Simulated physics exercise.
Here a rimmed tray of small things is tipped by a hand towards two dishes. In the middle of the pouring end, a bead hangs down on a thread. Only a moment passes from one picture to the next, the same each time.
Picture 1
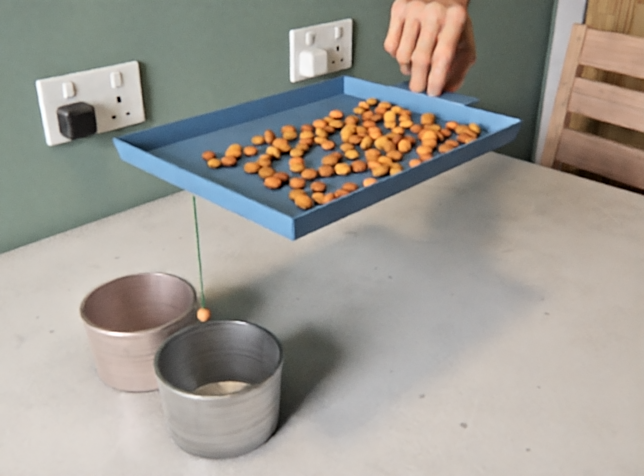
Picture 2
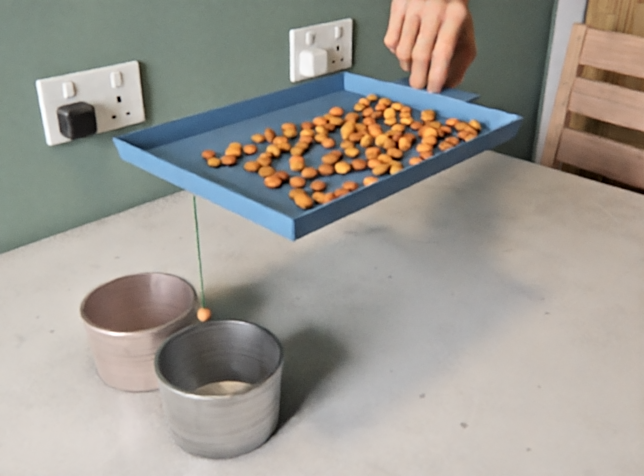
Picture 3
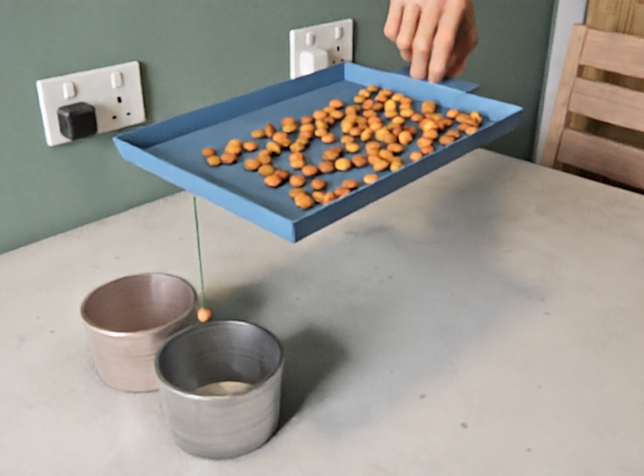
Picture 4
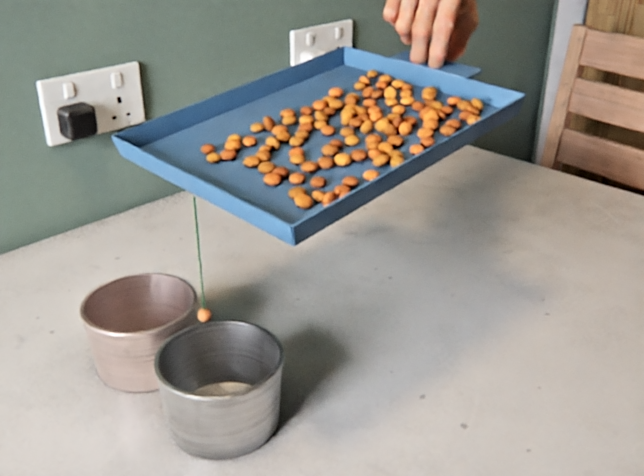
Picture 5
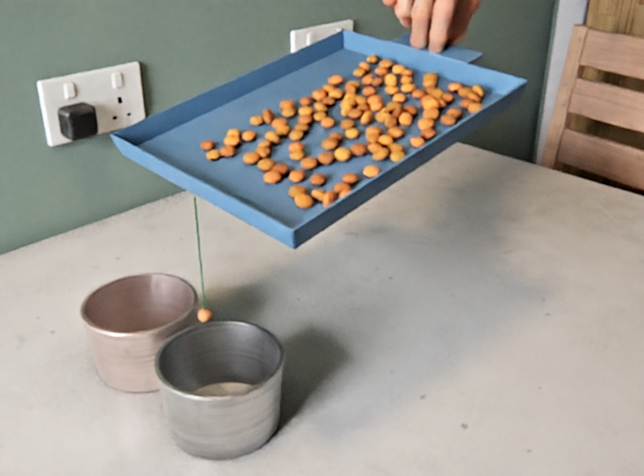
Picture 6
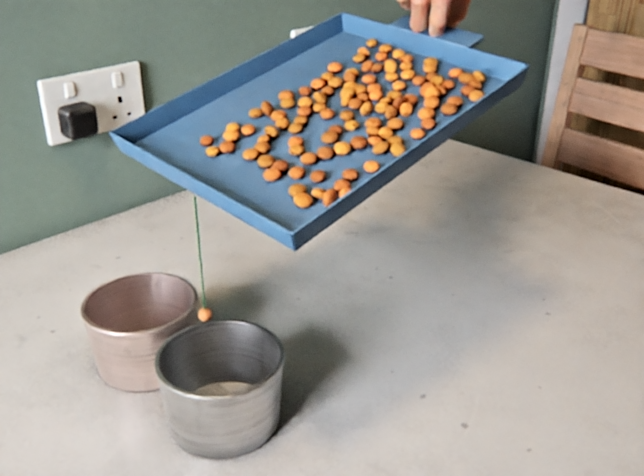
A hand slowly raised the far end of a blue tray of small orange-brown pieces, steepening its slant above two metal-looking bowls, while the pieces barely shifted and a bead hung on a green thread.
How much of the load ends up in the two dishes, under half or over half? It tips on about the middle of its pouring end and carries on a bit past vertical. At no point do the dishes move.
Under half.
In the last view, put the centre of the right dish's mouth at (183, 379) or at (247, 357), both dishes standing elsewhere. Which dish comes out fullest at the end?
Try 1: The rightmost dish; try 2: The rightmost dish.
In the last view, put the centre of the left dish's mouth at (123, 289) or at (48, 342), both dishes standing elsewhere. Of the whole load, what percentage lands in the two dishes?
Trial 1 around 10 percent, trial 2 around 0 percent.
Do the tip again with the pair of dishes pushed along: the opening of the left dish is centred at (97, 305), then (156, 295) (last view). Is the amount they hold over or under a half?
Result, first setup: A minority share; second setup: A minority share.
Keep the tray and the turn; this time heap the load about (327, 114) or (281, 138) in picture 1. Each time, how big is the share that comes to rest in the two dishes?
Roughly 40 and 40 percent, in that order.
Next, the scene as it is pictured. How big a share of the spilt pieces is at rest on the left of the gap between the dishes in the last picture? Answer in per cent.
That's about 20 per cent of the spill.
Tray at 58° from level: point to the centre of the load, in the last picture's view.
Roughly at (270, 185).
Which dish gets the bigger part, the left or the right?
Noted: Right of the pair.
Soon, tray tipped steeply; nearly all on the tray; a small part in the air.
A while on, tray tipped right over; about a quarter on the tray; a small part in the right dish; about a third outside both; about a quarter in the air.
Towards the end, tray tipped past a quarter turn; about a third in the right dish; about two thirds outside both.
Finally, tray tipped past a quarter turn; about a third in the right dish; none in the left dish; about two thirds outside both.
